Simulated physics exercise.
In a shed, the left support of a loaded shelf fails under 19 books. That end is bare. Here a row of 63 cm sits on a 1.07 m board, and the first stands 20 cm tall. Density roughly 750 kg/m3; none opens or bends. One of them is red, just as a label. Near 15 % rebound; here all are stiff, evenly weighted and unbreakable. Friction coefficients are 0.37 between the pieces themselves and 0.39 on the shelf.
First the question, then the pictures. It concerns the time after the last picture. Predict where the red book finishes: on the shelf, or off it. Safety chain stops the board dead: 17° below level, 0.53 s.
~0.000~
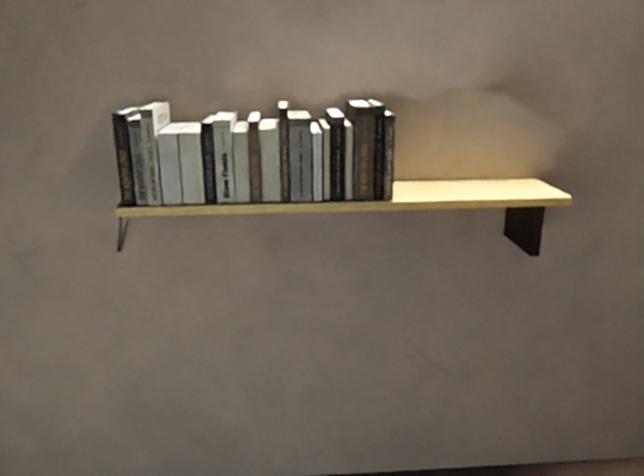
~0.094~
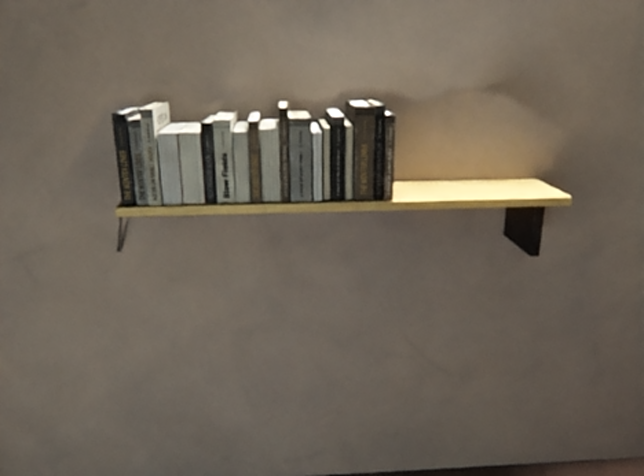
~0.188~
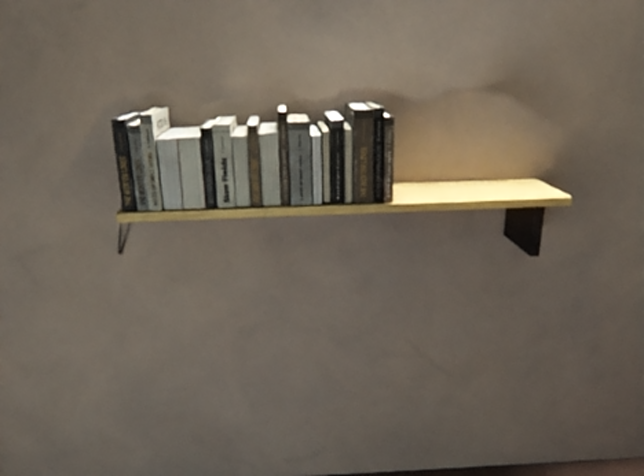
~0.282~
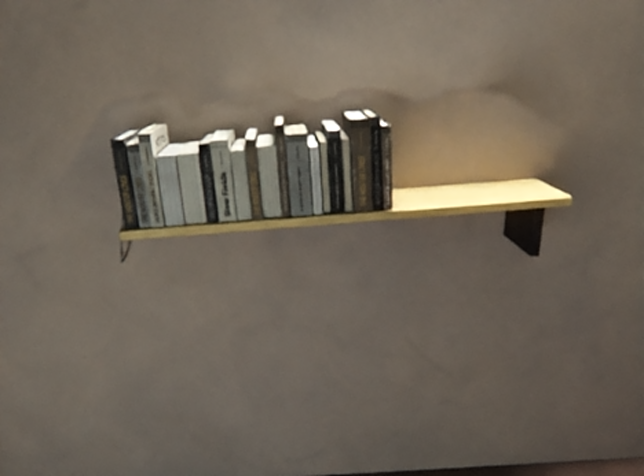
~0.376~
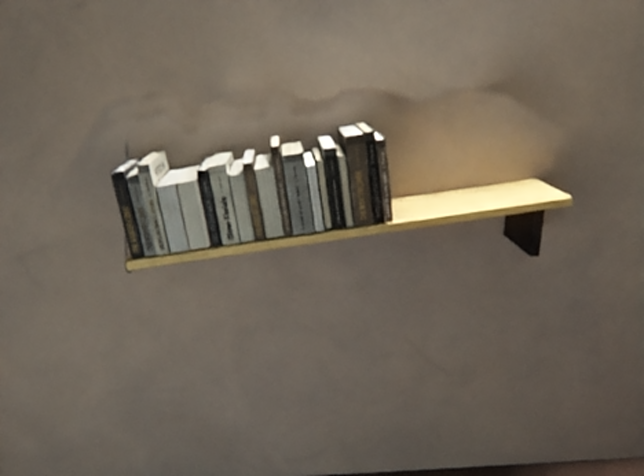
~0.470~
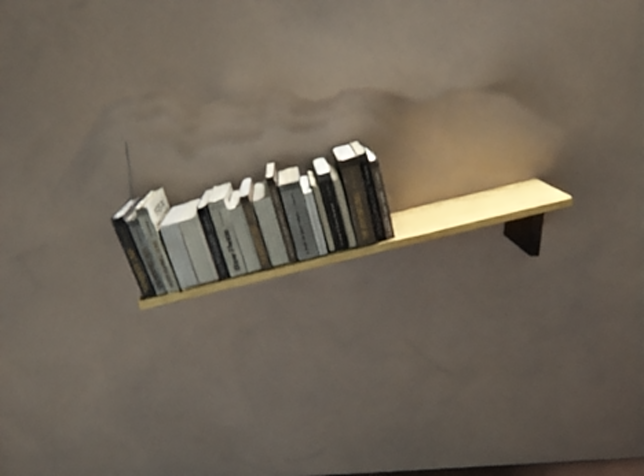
The red book finishes off the shelf.
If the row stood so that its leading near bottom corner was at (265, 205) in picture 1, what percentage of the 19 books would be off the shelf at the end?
With that placement, 10 in a hundred.
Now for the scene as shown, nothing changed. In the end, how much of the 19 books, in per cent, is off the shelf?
About 35% of them.
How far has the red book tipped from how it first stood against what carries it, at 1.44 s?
Something like 110°, give or take.
By 0.53 s, none of the 19 books off the shelf, 18 disturbed; red book tilted 5°.
By 0.76 s, none of the 19 books off the shelf, 19 disturbed; red book tilted 31°.
By 1.04 s, 4 of the 19 books off the shelf; red book upside down.
By 1.44 s, 7 of the 19 books off the shelf; red book on its side.
When it is over (1.8 s), 7 of the 19 books off the shelf; red book on its side.
